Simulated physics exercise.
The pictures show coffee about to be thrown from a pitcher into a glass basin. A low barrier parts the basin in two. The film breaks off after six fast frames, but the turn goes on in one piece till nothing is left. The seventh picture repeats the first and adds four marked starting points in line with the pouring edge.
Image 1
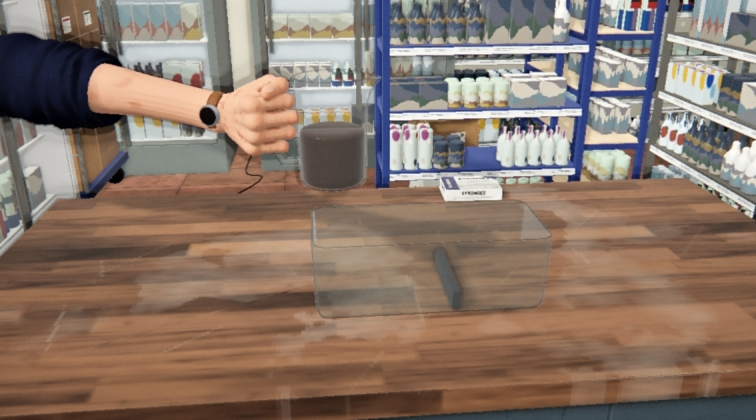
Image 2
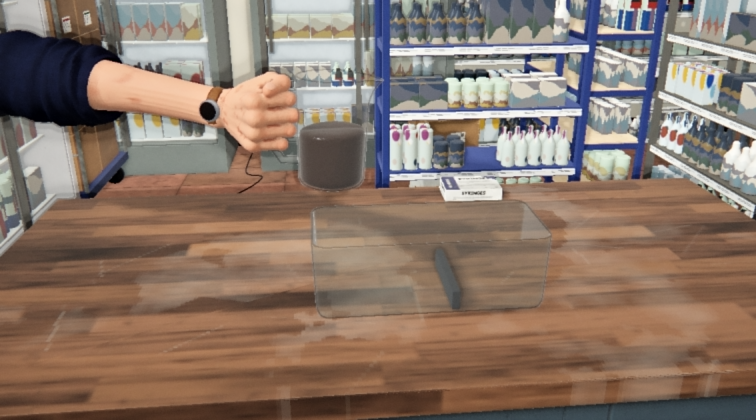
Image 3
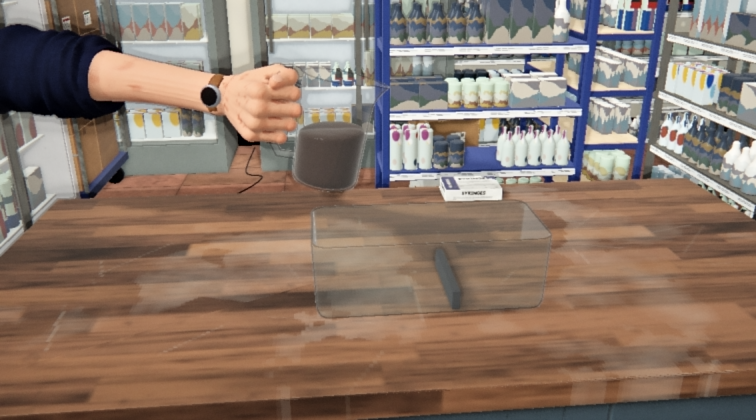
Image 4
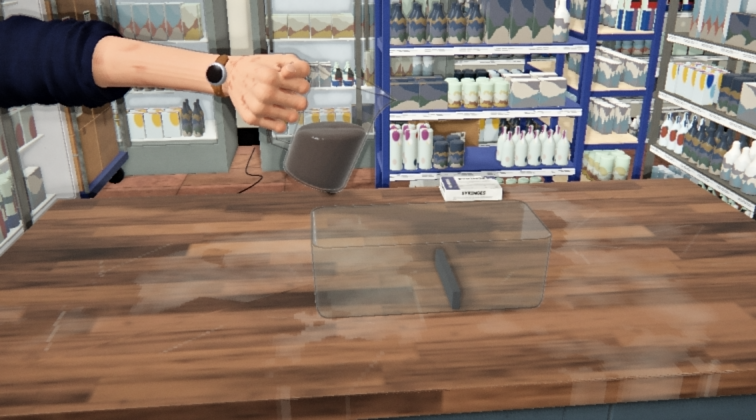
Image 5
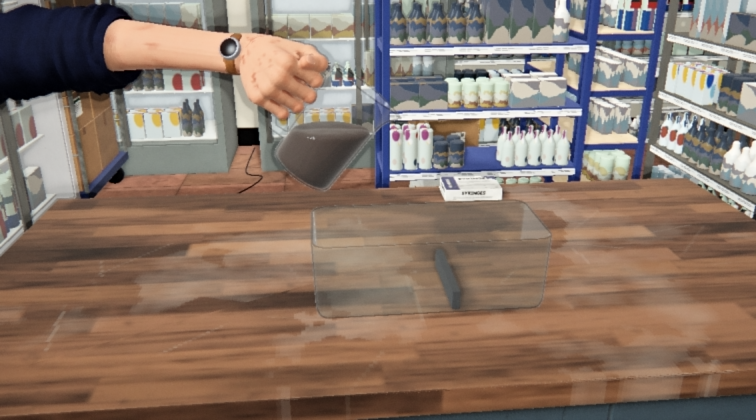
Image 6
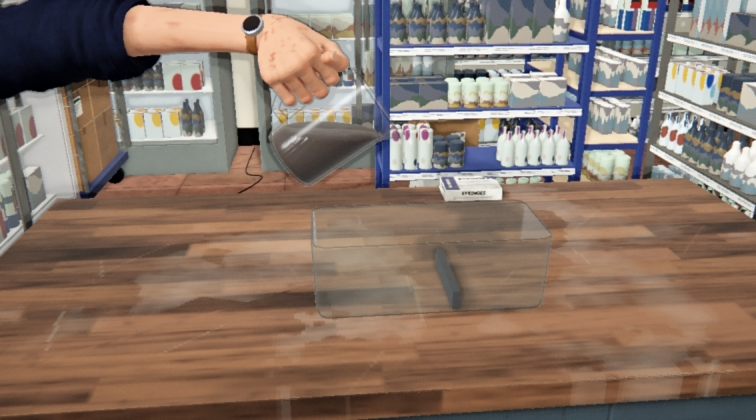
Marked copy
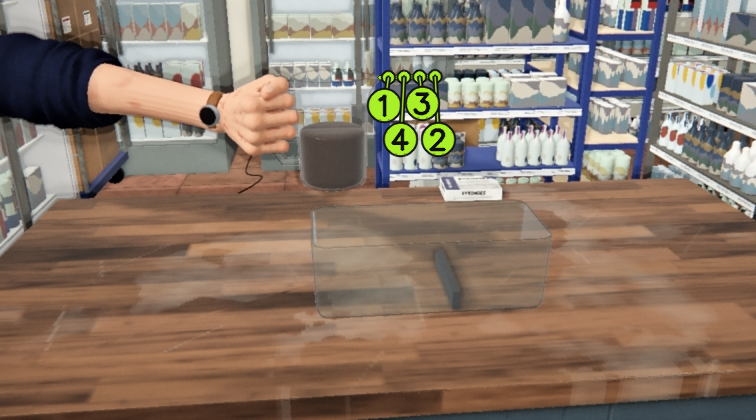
In a shop, a hand gradually tilts a pitcher of coffee rightward above a glass basin.
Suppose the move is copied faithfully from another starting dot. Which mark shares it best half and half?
4 works best here.
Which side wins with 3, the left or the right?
The right one.
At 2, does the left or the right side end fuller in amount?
More ends on the right.
In lime, 1 at (388, 77); 2 at (435, 76); 3 at (419, 76); 4 at (404, 77).
If 1 is chosen, about 83 % ends left of the wall and 14 % right of it; 3 % is lost outside.
If 2 is chosen, about 11 % ends left of the wall and 88 % right of it.
If 3 is chosen, about 21 % ends left of the wall and 78 % right of it.
If 4 is chosen, about 48 % ends left of the wall and 51 % right of it.
